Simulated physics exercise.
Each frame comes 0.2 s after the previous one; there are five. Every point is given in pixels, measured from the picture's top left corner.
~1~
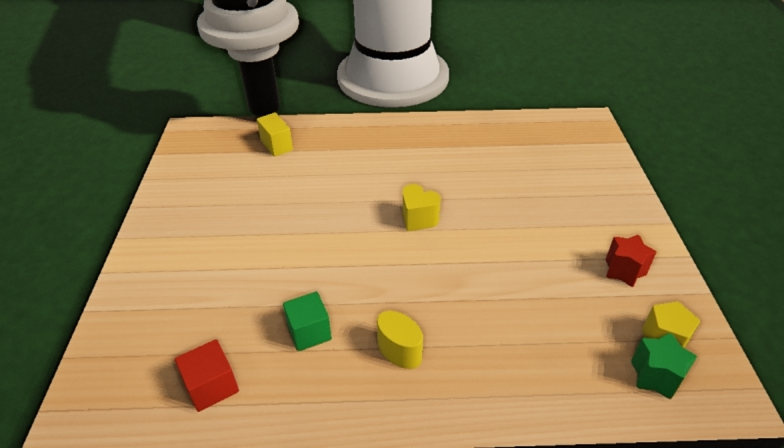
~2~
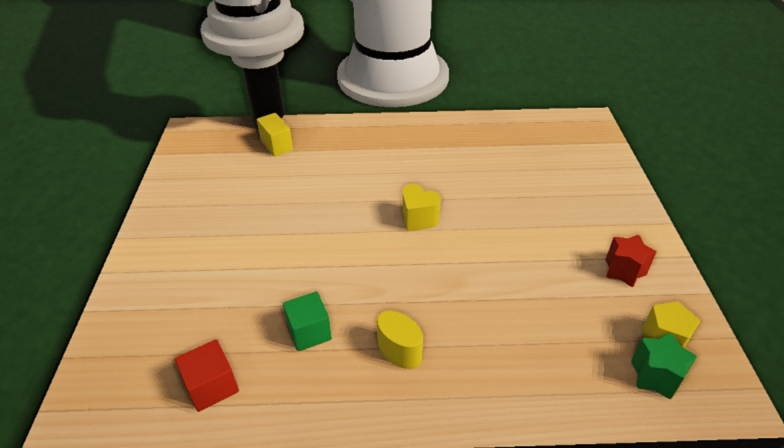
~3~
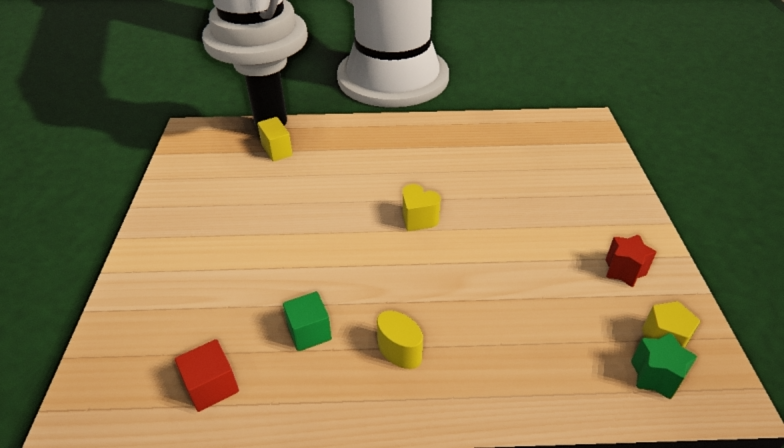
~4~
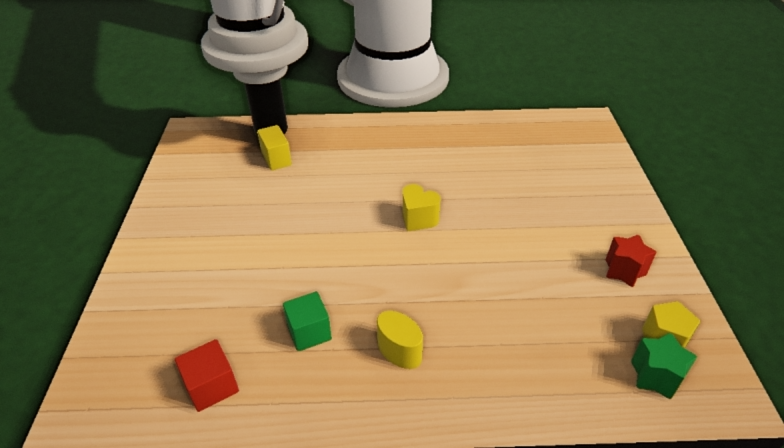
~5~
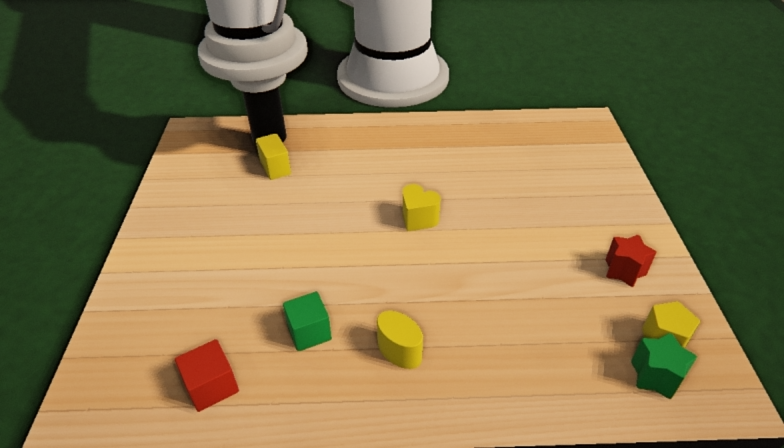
A robot arm with a black rod came up behind a small yellow block near the back of a wooden board and pushed it slightly forward, while the other colored blocks stayed still.
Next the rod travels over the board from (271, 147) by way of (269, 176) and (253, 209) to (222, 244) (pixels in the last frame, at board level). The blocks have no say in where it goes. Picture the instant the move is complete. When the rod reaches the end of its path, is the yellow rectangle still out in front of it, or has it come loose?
I'd say it has come free.
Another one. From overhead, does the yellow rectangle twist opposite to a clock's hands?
I believe so.
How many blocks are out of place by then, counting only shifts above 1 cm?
The number of blocks that move over 1 cm is one.
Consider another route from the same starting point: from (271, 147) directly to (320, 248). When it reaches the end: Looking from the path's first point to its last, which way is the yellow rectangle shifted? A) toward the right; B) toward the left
Correct choice: A.
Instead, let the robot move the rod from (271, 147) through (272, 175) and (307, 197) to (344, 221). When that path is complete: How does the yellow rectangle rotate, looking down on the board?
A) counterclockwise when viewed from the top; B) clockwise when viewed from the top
Choice B: Clockwise when viewed from the top.
On the path given first. One third of the way, rod at (268, 169); yellow rectangle at (270, 176).
Two thirds of the way, rod at (251, 202); yellow rectangle at (268, 209), turned 35° anticlockwise.
At the end, rod at (220, 236); yellow rectangle at (267, 219), turned 75° anticlockwise.
